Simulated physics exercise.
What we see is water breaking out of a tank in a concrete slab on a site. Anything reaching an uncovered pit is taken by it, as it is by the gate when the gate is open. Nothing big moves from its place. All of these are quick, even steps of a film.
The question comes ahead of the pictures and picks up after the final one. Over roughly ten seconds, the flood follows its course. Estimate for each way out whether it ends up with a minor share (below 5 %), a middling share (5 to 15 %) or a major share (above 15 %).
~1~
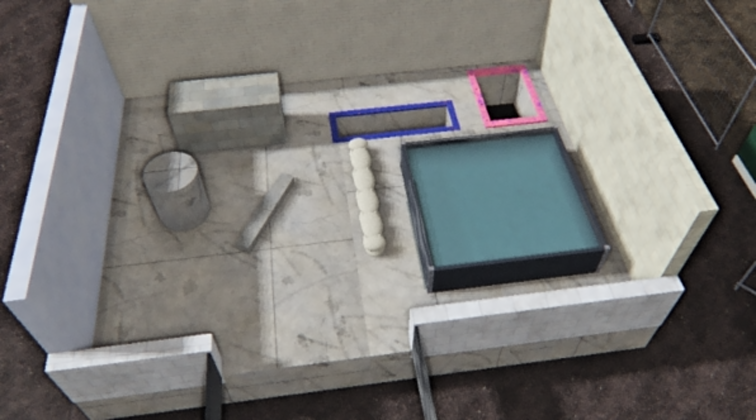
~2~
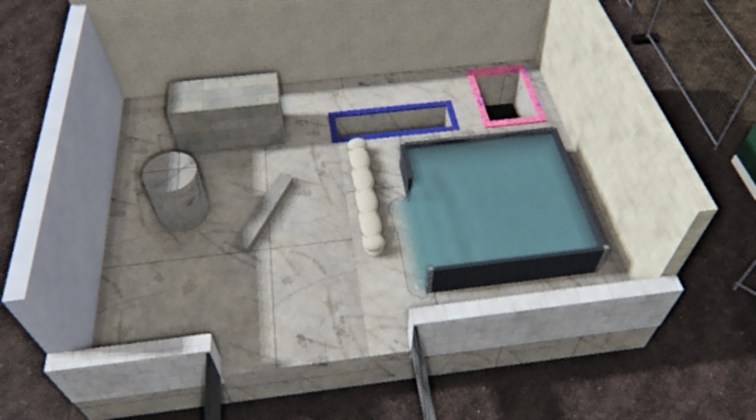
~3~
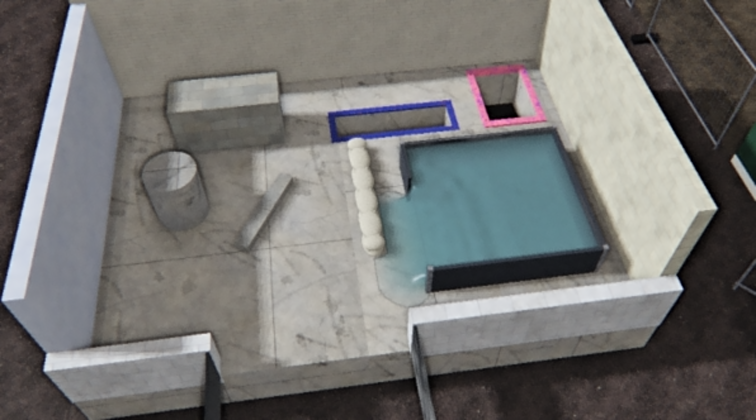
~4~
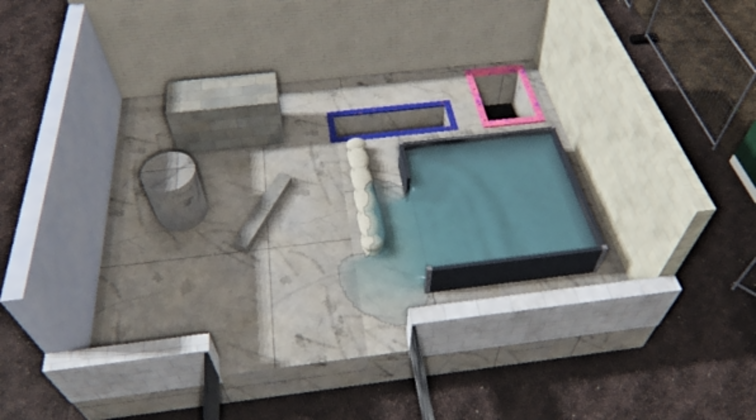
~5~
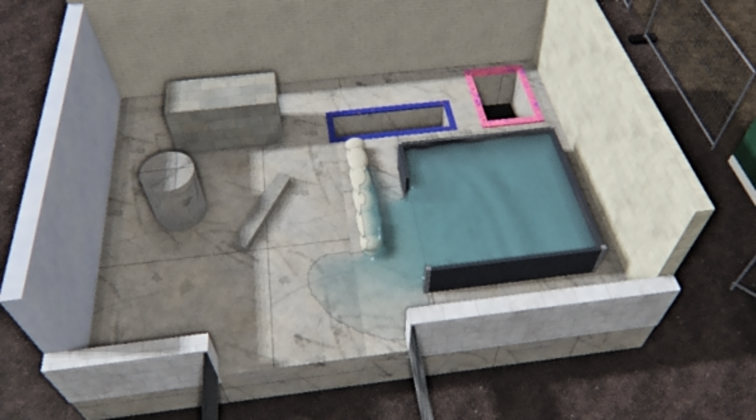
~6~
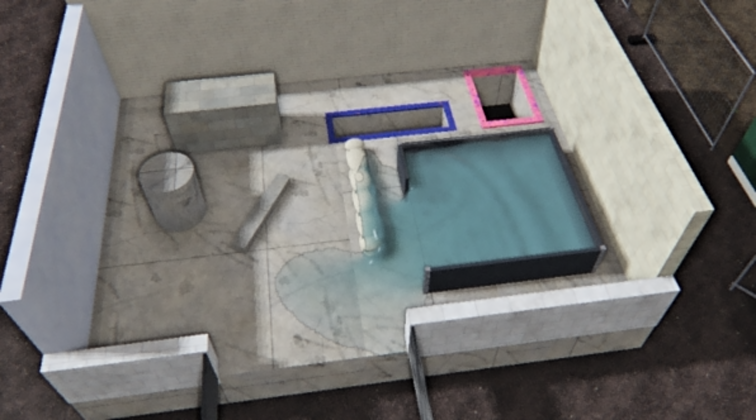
Estimates: The gate, a major share; the blue pit, a major share; the pink pit, a minor share.
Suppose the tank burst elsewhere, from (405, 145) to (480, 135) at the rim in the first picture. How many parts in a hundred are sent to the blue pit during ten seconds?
The blue pit takes 70 per cent.
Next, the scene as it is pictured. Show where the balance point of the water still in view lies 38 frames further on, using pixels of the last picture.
I'd point to (387, 231).
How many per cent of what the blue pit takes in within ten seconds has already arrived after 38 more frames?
Around 70 %.
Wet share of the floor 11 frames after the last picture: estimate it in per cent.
About 40 per cent.
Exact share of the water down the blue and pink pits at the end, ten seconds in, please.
About 18 %, then about 0 %.
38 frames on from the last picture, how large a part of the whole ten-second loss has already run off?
My reading is near 75 per cent.
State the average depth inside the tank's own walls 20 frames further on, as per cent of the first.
Roughly 48 per cent.
A moment on, water covers 30 % of the floor; the gate 1 %, the blue pit 1 %, the pink pit 0 %.
Next, water covers 40 % of the floor; the gate 7 %, the blue pit 3 %, the pink pit 0 %.
Then, water covers 40 % of the floor; the gate 15 %, the blue pit 8 %, the pink pit 0 %.
Later, water covers 55 % of the floor; the gate 23 %, the blue pit 13 %, the pink pit 0 %.
In the end, water covers 70 % of the floor; the gate 32 %, the blue pit 18 %, the pink pit 0 %.
